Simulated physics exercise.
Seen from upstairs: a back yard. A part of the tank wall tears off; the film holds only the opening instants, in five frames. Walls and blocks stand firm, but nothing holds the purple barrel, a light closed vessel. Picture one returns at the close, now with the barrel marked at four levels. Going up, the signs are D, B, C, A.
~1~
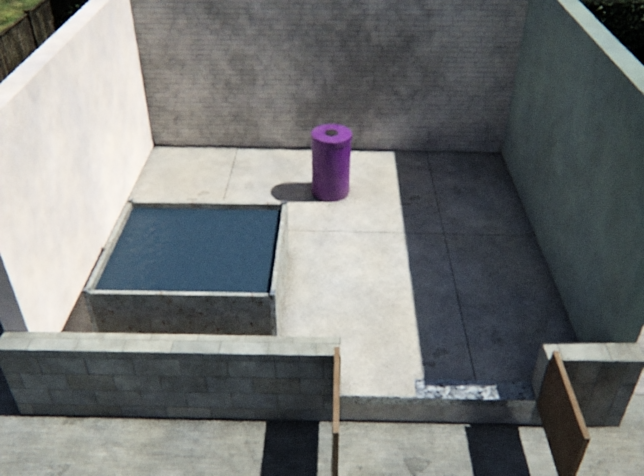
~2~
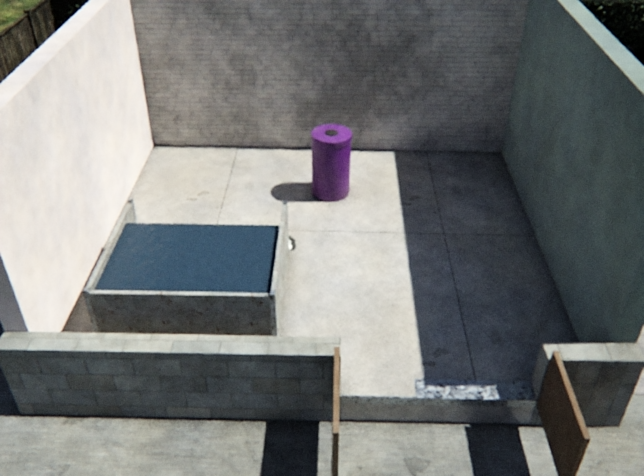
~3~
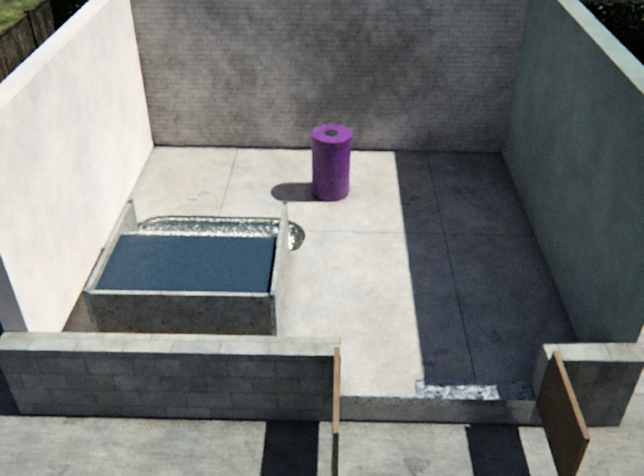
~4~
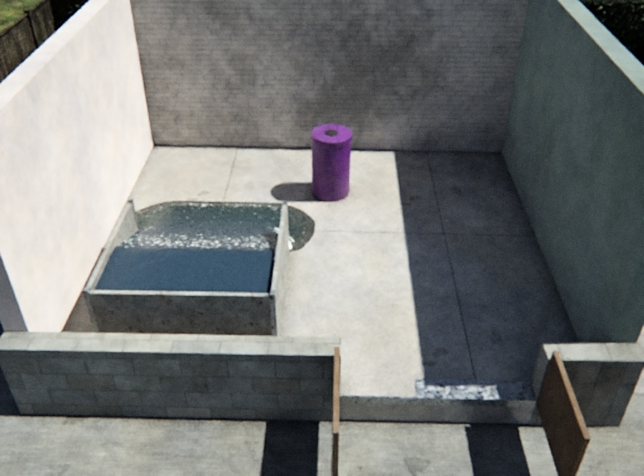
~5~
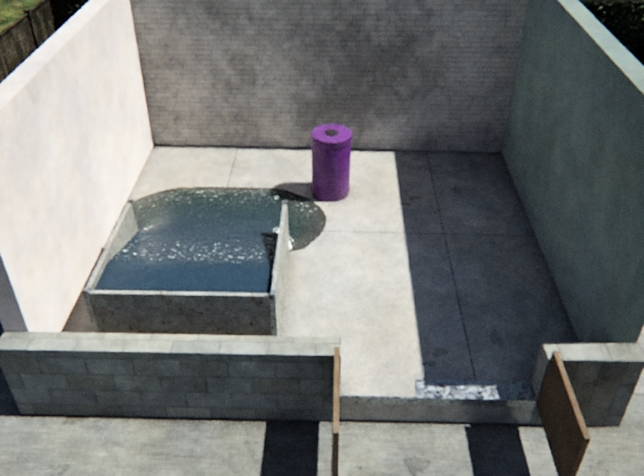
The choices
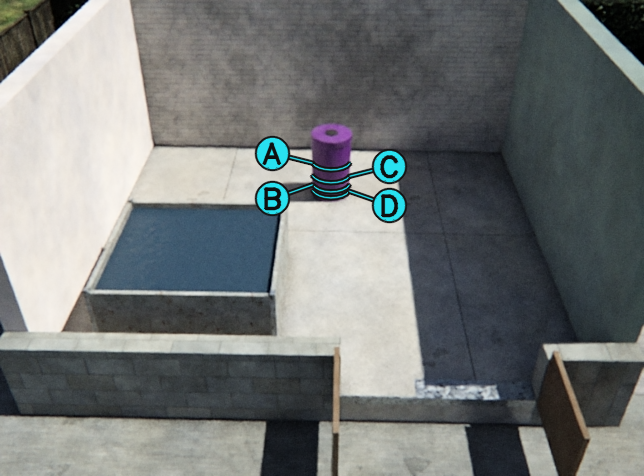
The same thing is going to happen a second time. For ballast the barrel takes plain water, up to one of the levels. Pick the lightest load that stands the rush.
Go for C.
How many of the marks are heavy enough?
Two of the four.
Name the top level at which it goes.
Level B.
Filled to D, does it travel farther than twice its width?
Yes.
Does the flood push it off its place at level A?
No, not at all.
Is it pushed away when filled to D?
Yes, it does.
In cyan, A at (330, 169); B at (330, 191); C at (330, 182); D at (330, 197); from the bottom up D, B, C, A.
For level A, it does not move.
For level B, it is pushed about its own width away.
For level C, it does not move.
For level D, it is pushed about 6 times its own width away.
